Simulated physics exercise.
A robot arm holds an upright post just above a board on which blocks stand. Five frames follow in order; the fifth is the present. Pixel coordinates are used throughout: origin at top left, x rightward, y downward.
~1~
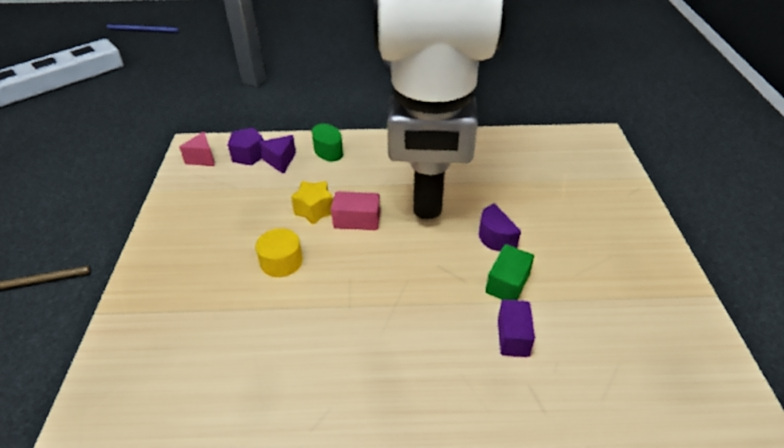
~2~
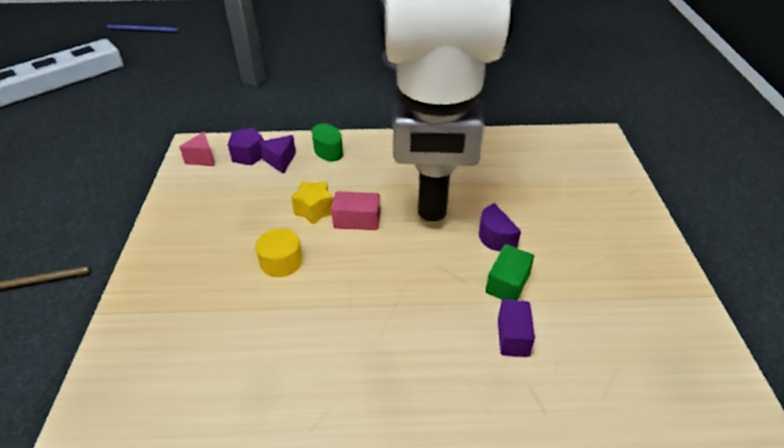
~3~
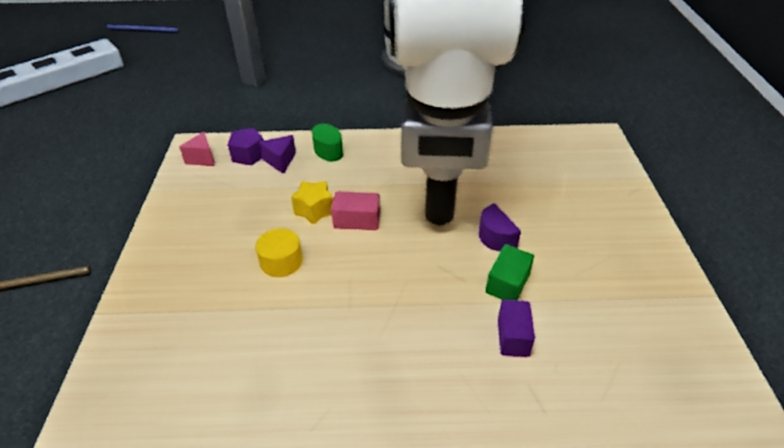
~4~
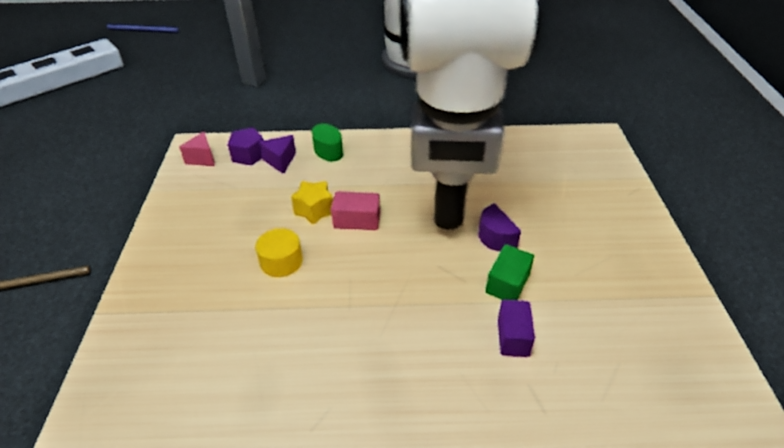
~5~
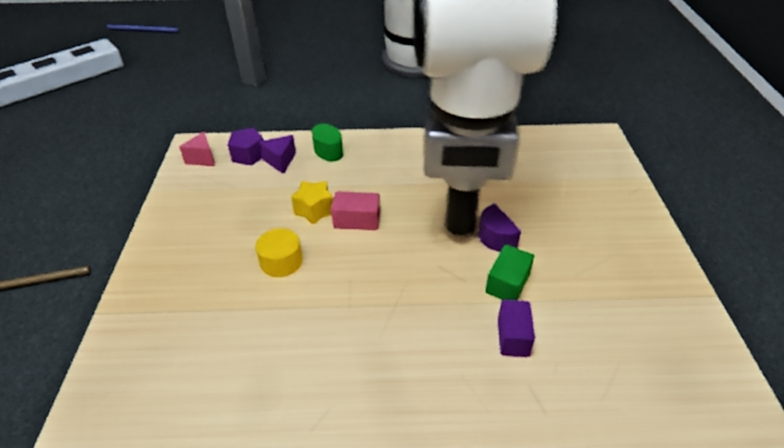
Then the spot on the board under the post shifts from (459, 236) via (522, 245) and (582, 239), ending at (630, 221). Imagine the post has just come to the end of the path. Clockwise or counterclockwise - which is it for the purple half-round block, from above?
It ends up turned clockwise.
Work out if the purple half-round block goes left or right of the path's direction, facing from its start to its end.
The answer is right.
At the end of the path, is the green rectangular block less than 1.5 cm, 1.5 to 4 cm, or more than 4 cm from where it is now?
Under 1.5 cm.
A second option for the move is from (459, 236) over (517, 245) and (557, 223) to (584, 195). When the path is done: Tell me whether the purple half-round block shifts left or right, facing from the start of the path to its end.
Gets pushed right.
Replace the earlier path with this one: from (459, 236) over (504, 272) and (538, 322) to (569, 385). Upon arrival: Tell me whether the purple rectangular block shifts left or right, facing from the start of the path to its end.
Displaced right.
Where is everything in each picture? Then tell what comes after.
In the first frame, post tip at (428, 210); block tops, purple half-round block at (498, 220); green rectangular block at (512, 264).
In the second frame, post at (433, 212); blocks unchanged.
In the third frame, post at (439, 215); blocks unchanged.
In the fourth frame, post at (449, 220); blocks unchanged.
In the fifth frame, post at (460, 225); purple half-round block at (498, 220); green rectangular block at (512, 264).
The first path, step by step. One third of the way, post at (525, 234); purple half-round block at (559, 224), turned 15° anticlockwise.
Two thirds of the way, post at (587, 228); purple half-round block at (622, 224), turned 10° clockwise.
At the end, post at (635, 210); purple half-round block at (654, 224), turned 85° clockwise; green rectangular block in place.
